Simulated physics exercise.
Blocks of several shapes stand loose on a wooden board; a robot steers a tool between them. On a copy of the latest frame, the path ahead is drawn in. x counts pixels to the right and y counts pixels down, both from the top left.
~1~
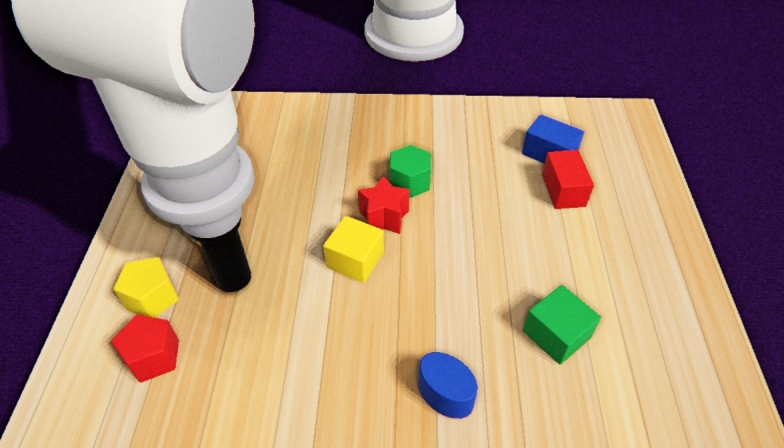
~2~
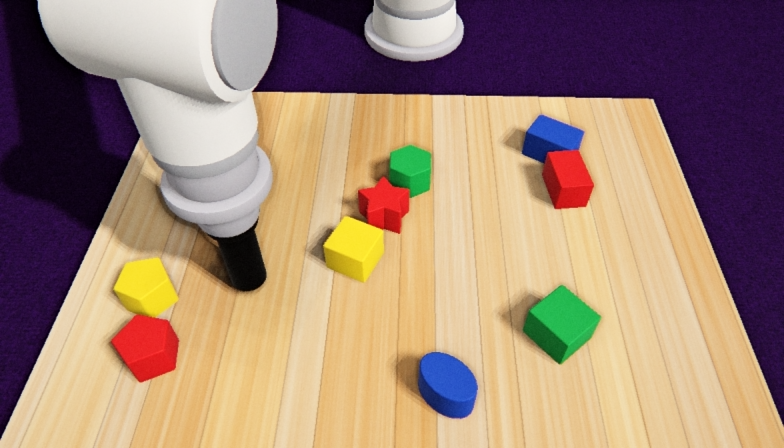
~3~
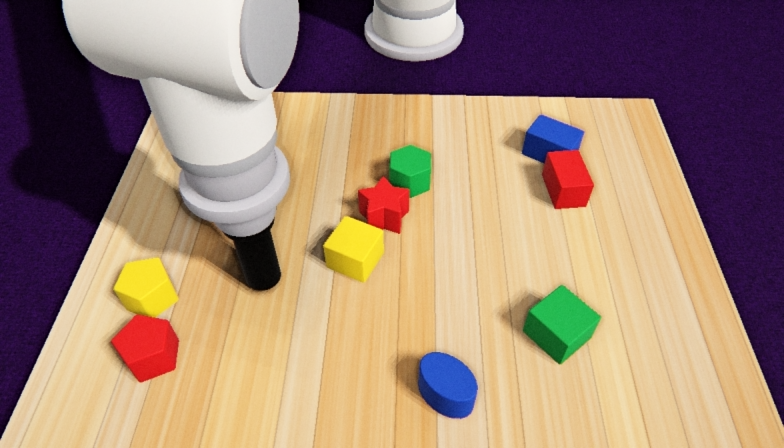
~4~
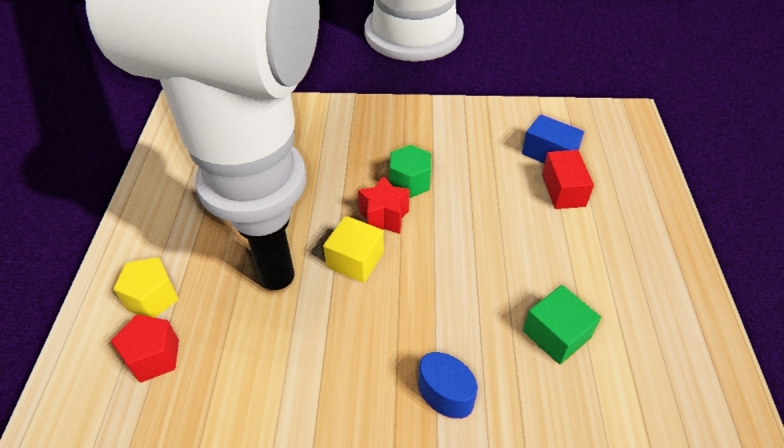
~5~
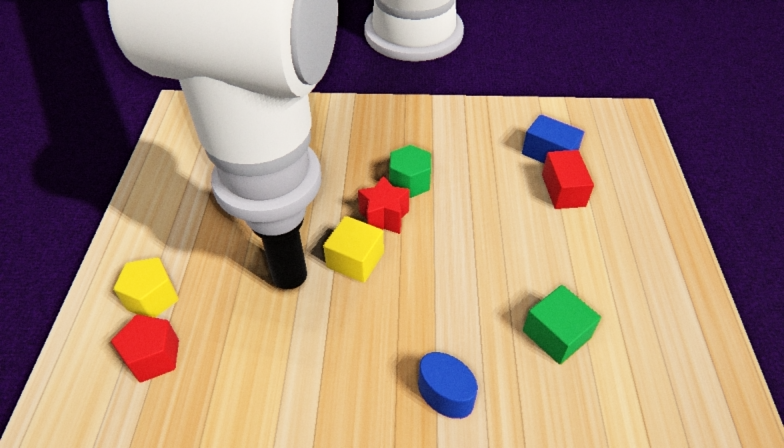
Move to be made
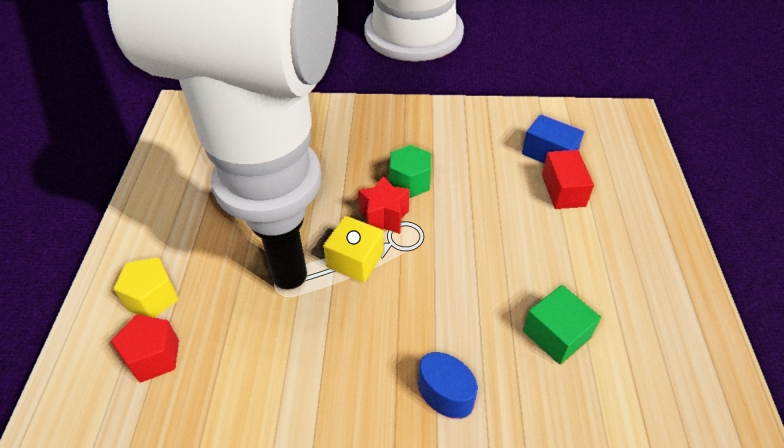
A white robot arm with a black cylindrical tool slides steadily right across a wooden board, moving away from yellow and red blocks on the left and closer to a yellow block, while all the coloured blocks stay still.
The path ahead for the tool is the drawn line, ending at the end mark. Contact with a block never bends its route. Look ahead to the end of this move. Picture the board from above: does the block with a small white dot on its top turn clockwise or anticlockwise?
Clockwise rotation.
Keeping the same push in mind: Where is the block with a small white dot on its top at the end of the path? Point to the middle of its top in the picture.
It will end up at (446, 214).
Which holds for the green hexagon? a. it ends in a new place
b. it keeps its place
The answer is a.
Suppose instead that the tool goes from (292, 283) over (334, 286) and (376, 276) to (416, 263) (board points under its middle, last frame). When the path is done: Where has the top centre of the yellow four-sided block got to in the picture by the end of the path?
The yellow four-sided block ends near (370, 221).
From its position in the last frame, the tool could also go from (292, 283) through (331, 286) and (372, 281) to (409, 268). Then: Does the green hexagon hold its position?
Short answer: Yes.
Path on the board, from (292, 283) over (353, 262) to (406, 236); the dot is on the yellow four-sided block.
The first path, step by step. One third of the way, tool (333, 262); yellow four-sided block (368, 230), turned 15° clockwise; red star-shaped block (387, 193).
Two thirds of the way, tool (371, 247); yellow four-sided block (408, 221), turned 35° clockwise; red star-shaped block (416, 183), turned 45° anticlockwise; green hexagon (413, 152), turned 25° anticlockwise.
At the end, tool (406, 229); yellow four-sided block (446, 214), turned 55° clockwise; red star-shaped block (432, 182), turned 80° anticlockwise; green hexagon (412, 152), turned 25° anticlockwise.
